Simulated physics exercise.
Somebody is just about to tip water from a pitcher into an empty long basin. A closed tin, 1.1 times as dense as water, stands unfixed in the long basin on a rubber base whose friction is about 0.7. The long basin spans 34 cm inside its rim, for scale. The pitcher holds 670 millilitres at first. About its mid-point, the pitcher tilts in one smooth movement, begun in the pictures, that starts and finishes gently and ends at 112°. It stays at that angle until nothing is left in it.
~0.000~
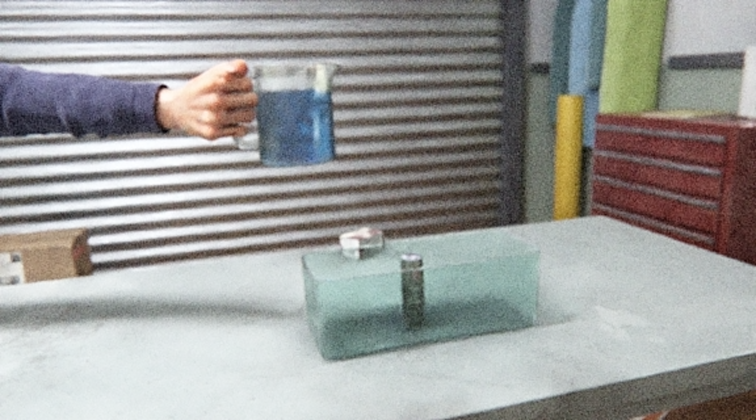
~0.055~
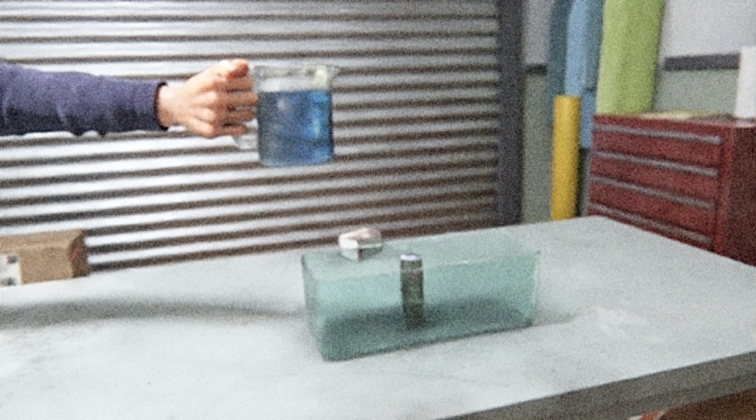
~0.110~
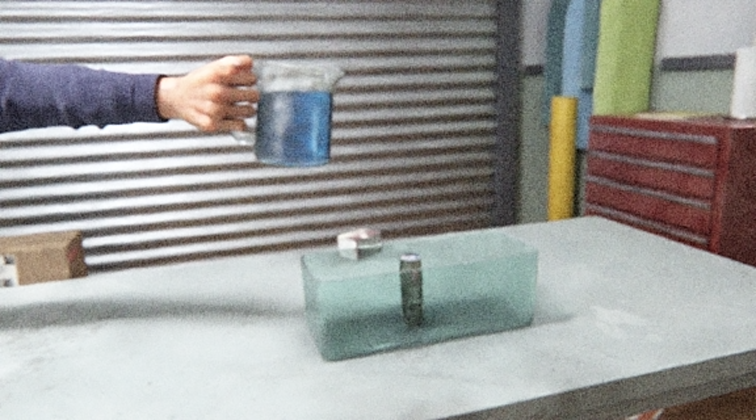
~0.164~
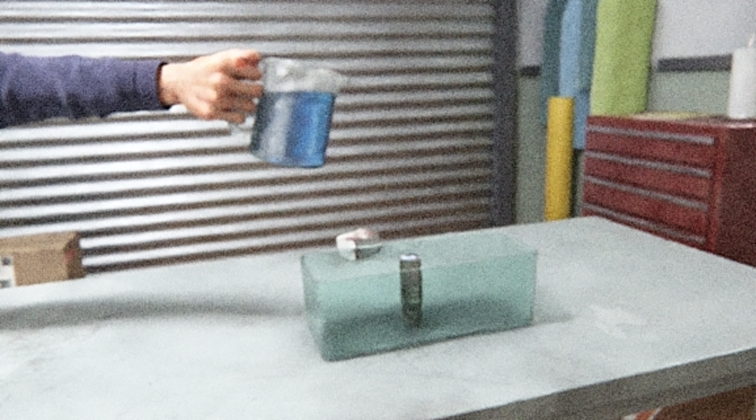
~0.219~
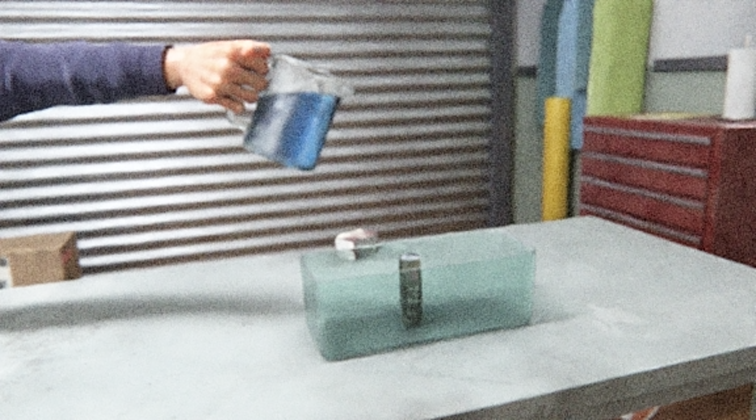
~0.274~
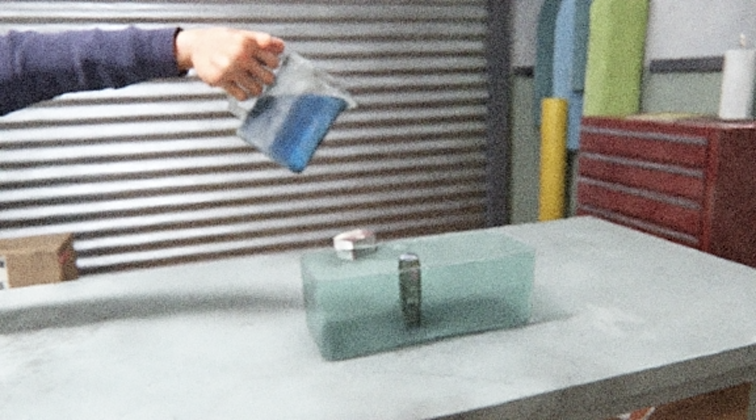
A hand holding a pitcher of blue water smoothly tilts it rightward above a long greenish glass basin on a grey workshop table.
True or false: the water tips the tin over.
True.
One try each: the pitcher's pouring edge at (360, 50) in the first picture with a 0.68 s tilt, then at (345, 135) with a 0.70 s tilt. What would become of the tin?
In the first try it remains standing; in the second it remains standing.
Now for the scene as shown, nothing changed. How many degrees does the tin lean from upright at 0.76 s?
The tilt is near 0°.
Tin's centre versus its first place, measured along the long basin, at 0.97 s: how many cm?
Centre to centre, close to 9 cm.
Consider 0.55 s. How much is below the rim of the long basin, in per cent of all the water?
Roughly 5 percent.
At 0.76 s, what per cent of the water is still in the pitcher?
Around 14 in a hundred is still there.
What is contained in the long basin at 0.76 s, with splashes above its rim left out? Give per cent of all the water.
Around 58 per cent of the whole.
Then, 0.55 s in, the tilt is 100° and 64 per cent is still to pour; the tin stands where it began.
Then, 0.76 s in, the tilt is 112° and 15 per cent is still to pour; the tin stands 1 cm from where it began.
Then, 0.97 s in, the tilt is 112° and 1 per cent is still to pour; the tin leans 48°.
Then, 1.20 s in, the tilt is 112° and 0 per cent is still to pour; the tin lies on its side.
Finally, the tin lies on its side.
